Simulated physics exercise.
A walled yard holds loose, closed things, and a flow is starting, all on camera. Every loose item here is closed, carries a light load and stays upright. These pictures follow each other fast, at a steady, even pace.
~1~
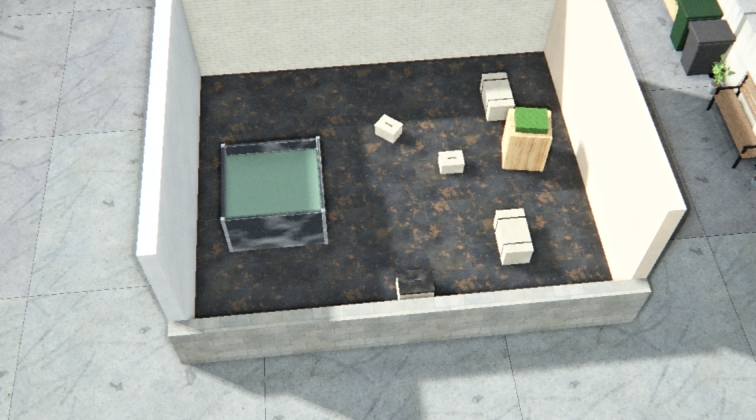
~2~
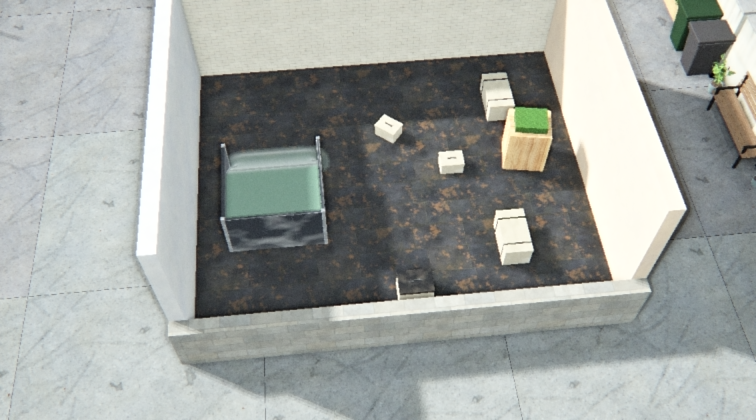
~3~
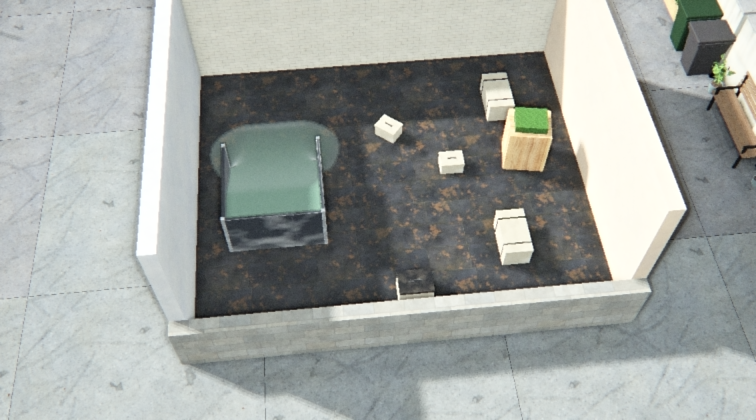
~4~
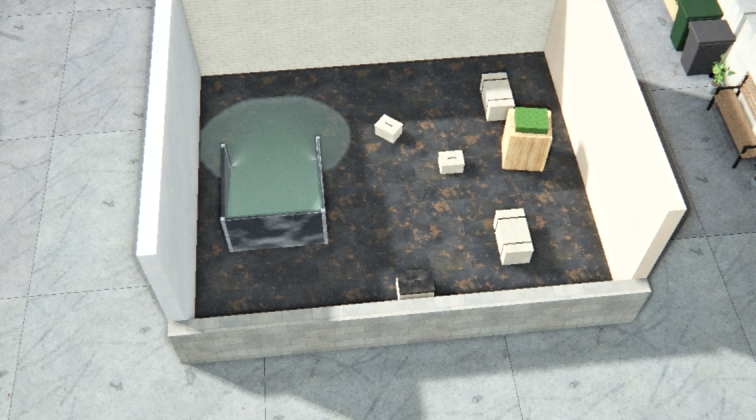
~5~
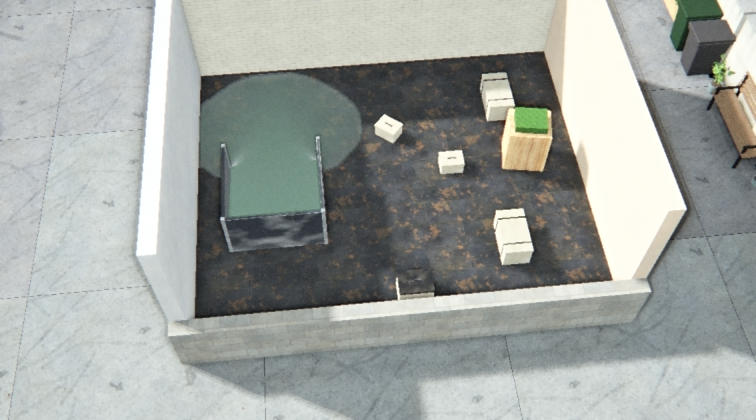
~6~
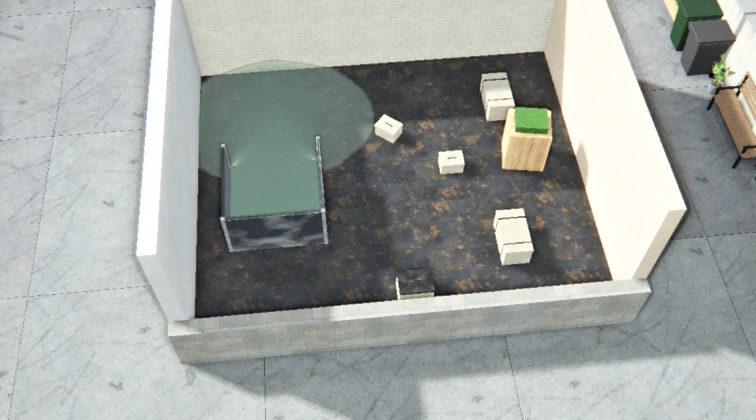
A glass-sided tank of green water in a walled yard opened at its back, and the water spread outward in a widening round sheet across the dark floor, while the pale boxes stayed still.
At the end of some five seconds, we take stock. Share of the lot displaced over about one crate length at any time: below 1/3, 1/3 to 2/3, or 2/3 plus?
Midway band.
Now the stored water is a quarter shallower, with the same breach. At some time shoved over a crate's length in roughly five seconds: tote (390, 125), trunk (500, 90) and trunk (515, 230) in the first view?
The first passed the mark, the next passed the mark, and the last stayed below the mark.
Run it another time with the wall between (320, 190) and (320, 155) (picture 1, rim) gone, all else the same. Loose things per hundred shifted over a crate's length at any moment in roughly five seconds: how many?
I'd put it at about 80 percent.
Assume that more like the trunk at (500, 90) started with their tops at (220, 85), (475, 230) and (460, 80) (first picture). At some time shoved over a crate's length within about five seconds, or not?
Results - 1: Ends up far away; 2: Doesn't go far; 3: Ends up far away.
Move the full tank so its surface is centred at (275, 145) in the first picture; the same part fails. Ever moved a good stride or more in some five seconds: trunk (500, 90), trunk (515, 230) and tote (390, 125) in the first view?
Well, the first one got driven a long way, the second didn't get far, and the third got driven a long way.
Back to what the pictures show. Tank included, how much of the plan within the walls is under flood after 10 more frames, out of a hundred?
My figure is about 35 percent.
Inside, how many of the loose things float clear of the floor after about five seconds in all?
That number is 1.
A moment on, 0 of 5 are well off their spots; 0 afloat.
Next, 0 of 5 are well off their spots; 0 afloat.
Later, 2 of 5 are well off their spots; 1 afloat.
In the end, 3 of 5 are well off their spots, and 3 have been at some point; 1 afloat.
